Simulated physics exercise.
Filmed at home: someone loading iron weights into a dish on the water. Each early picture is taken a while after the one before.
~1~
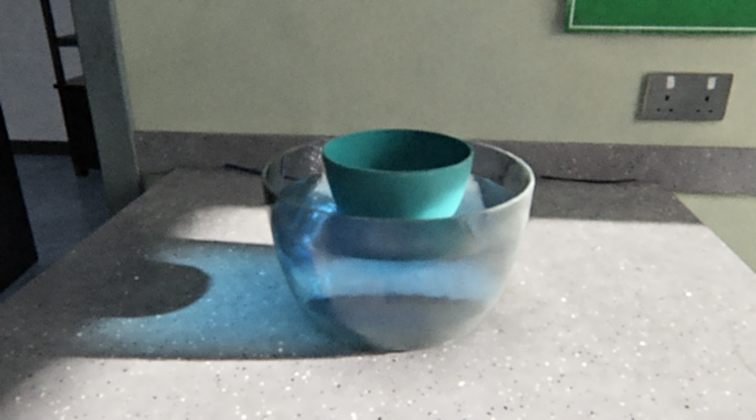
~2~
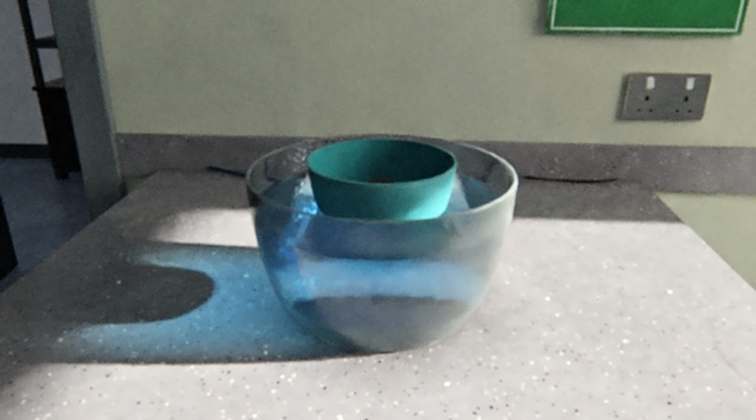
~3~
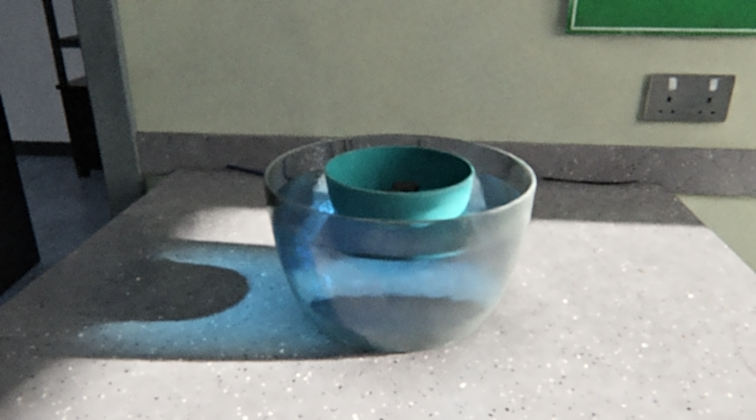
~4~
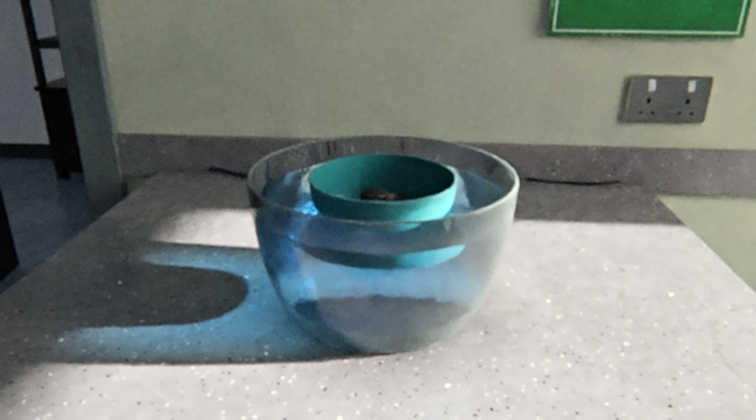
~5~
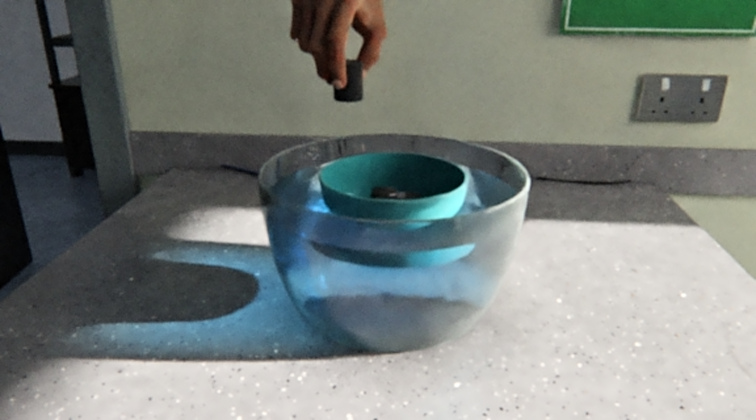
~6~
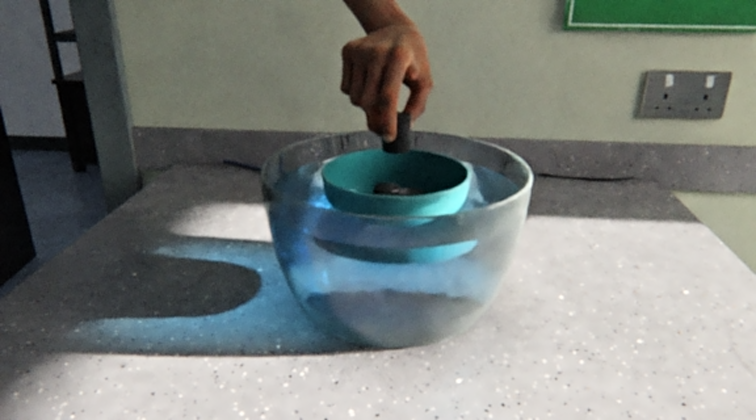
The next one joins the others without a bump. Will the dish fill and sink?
No, the dish floats.
Soon after, the iron weight is in and the dish dips.
Later, it steadies; about a fifth of its side above the surface.
In the end, the dish floats; about a fifth of its side above the surface.
